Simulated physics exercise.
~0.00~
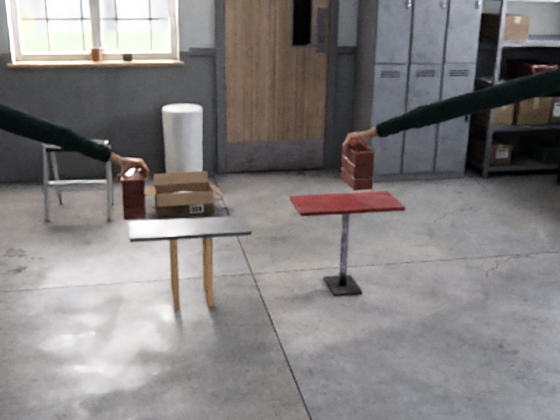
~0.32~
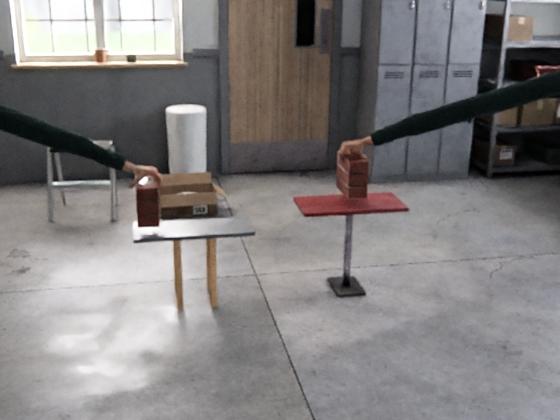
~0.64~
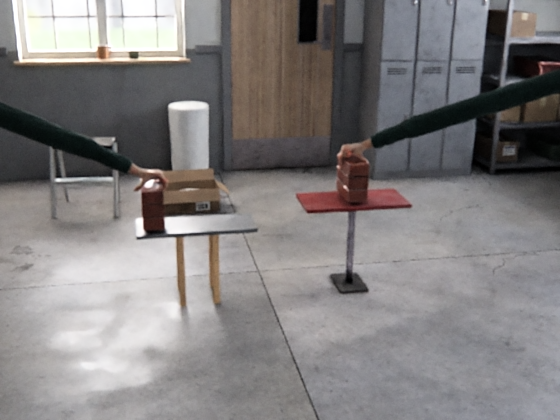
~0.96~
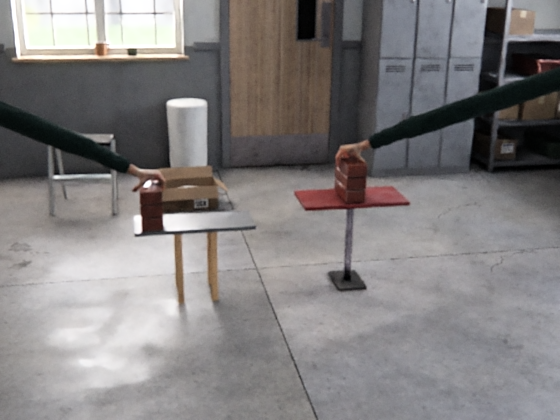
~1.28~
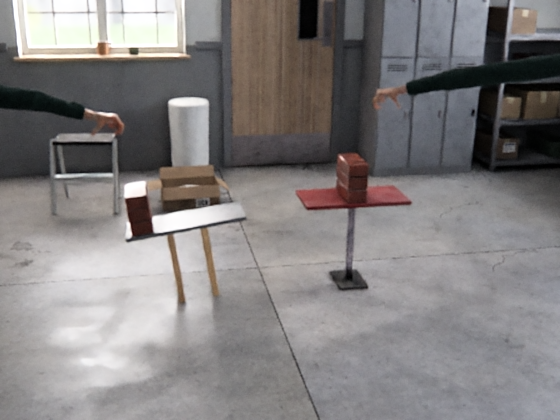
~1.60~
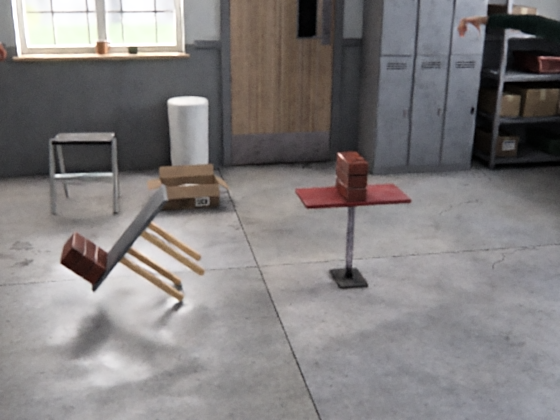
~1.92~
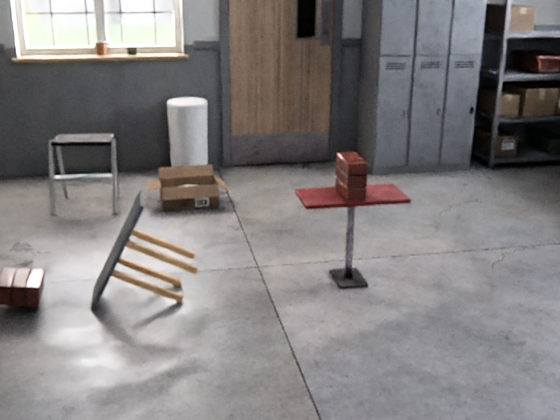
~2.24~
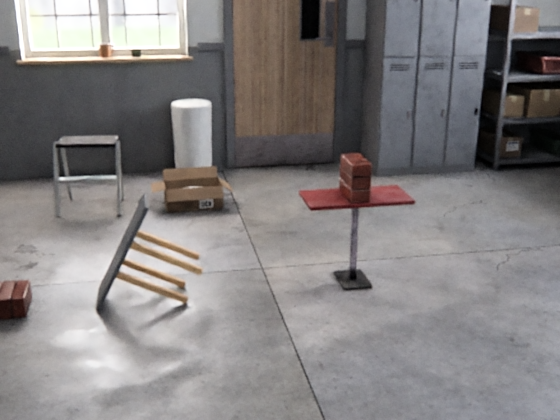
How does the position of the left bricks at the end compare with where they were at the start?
At the start the left bricks are held by a hand just above the left end of the grey stand. By the end they are lying on the floor at the far left, beyond the toppled stand.
Two hands setting bricks on a grey plant stand and a red side table, the stand toppling left, the table staying upright.
